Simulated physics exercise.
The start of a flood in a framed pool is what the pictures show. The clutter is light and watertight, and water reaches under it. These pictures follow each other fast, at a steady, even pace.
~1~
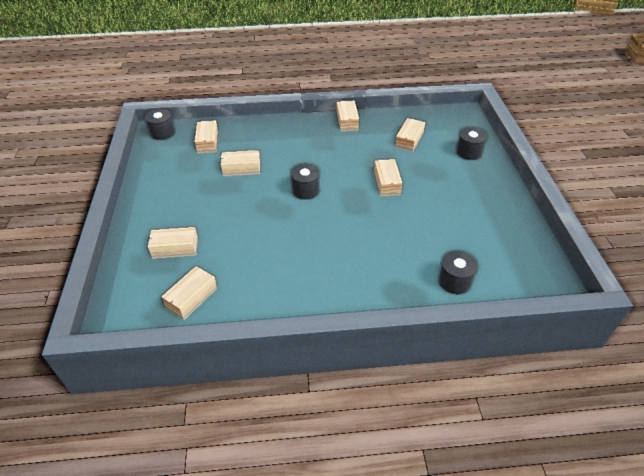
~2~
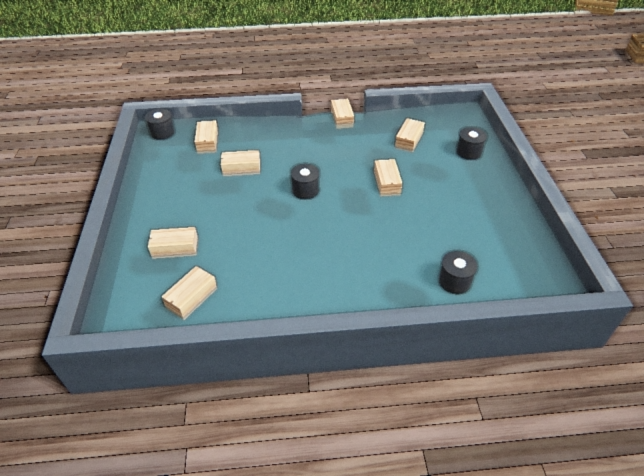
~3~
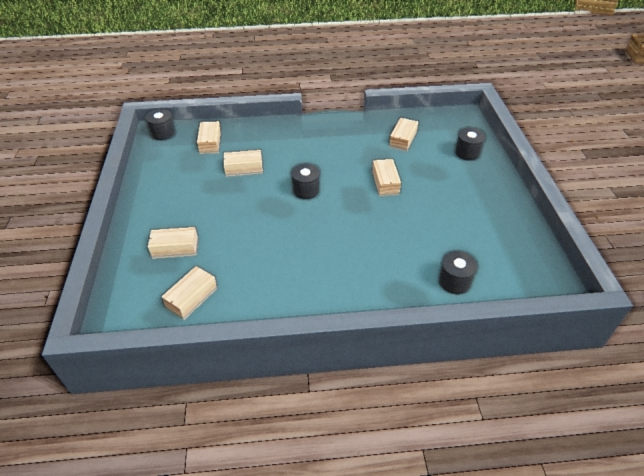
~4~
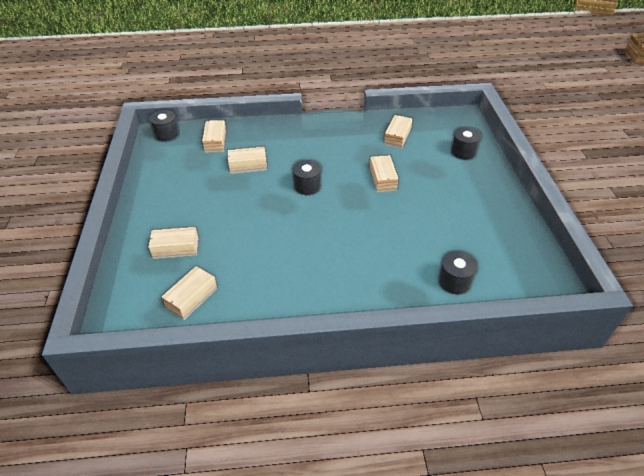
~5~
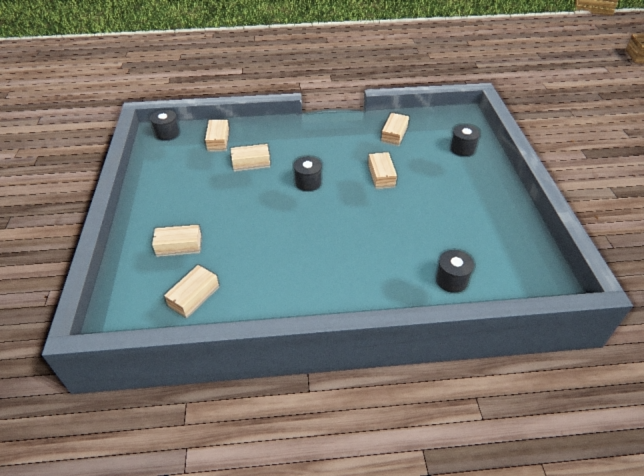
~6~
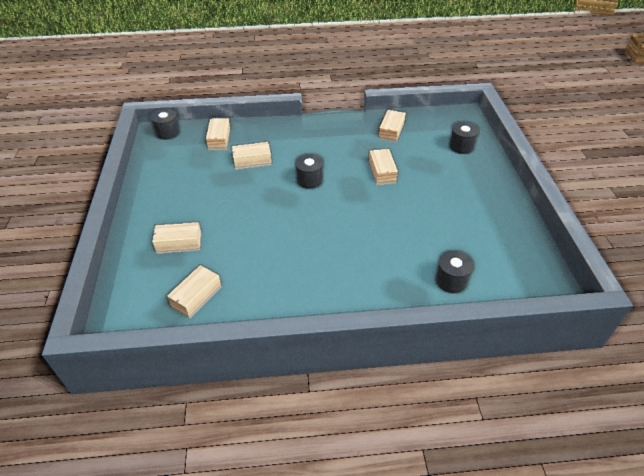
A gap opens in the far wall of a shallow, grey-framed pool of teal water, seen from above at an angle on brown wooden decking with grass behind. Pale wooden blocks and dark cylinders with white-dotted tops are spread across the water. The block beside the gap shifts slightly and disappears from view, then the others drift slightly, mostly toward the opening, while the camera stays still.
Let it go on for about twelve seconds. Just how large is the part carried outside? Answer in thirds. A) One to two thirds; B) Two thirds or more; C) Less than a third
The answer is A.
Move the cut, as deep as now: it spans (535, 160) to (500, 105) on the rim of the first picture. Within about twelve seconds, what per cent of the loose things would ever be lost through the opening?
About 40 %.
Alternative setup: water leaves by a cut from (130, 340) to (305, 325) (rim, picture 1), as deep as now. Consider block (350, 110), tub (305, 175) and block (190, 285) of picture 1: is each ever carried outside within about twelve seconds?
In the order given: Retained, flushed out, flushed out.
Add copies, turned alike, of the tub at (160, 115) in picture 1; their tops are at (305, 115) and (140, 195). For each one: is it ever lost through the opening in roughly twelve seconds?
Going one by one, the first is lost and the second retained.
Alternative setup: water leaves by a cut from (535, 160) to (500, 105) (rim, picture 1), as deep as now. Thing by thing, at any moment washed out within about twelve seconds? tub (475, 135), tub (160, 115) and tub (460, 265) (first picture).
Lost, retained and retained.
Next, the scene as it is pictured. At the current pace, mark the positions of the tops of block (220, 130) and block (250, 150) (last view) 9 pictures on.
Approximately (246, 123) for one, (278, 134) for the other.
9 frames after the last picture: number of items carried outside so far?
It comes to 2.
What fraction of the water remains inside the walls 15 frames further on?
That comes to roughly 78 parts in a hundred.
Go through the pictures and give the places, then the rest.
A block at (411, 129) floats; a block at (388, 172), afloat; 0 of 11 have shifted, in the first frame.
A block at (411, 130) floats; a block at (388, 172) floats; 1 of 11 have shifted, in the second frame.
A block at (405, 129), afloat, close to its start; a block at (387, 172), afloat; 2 of 11 have shifted, in the third frame.
A block at (399, 126), afloat, close to its start; a block at (384, 168), afloat, close to its start; 6 of 11 have shifted, in the fourth frame.
A block at (396, 124), afloat, close to its start; a block at (383, 165) floats, close to its start; 7 of 11 have shifted, in the fifth frame.
A block at (393, 120) floats, close to its start; a block at (383, 161) floats, close to its start; 8 of 11 have shifted, in the sixth frame.
A moment on, 1 of 11 are out; 10 afloat.
Next, 2 of 11 are out; 9 afloat.
Later, 2 of 11 are out; 9 afloat.
In the end, 6 of 11 are out; 5 afloat.
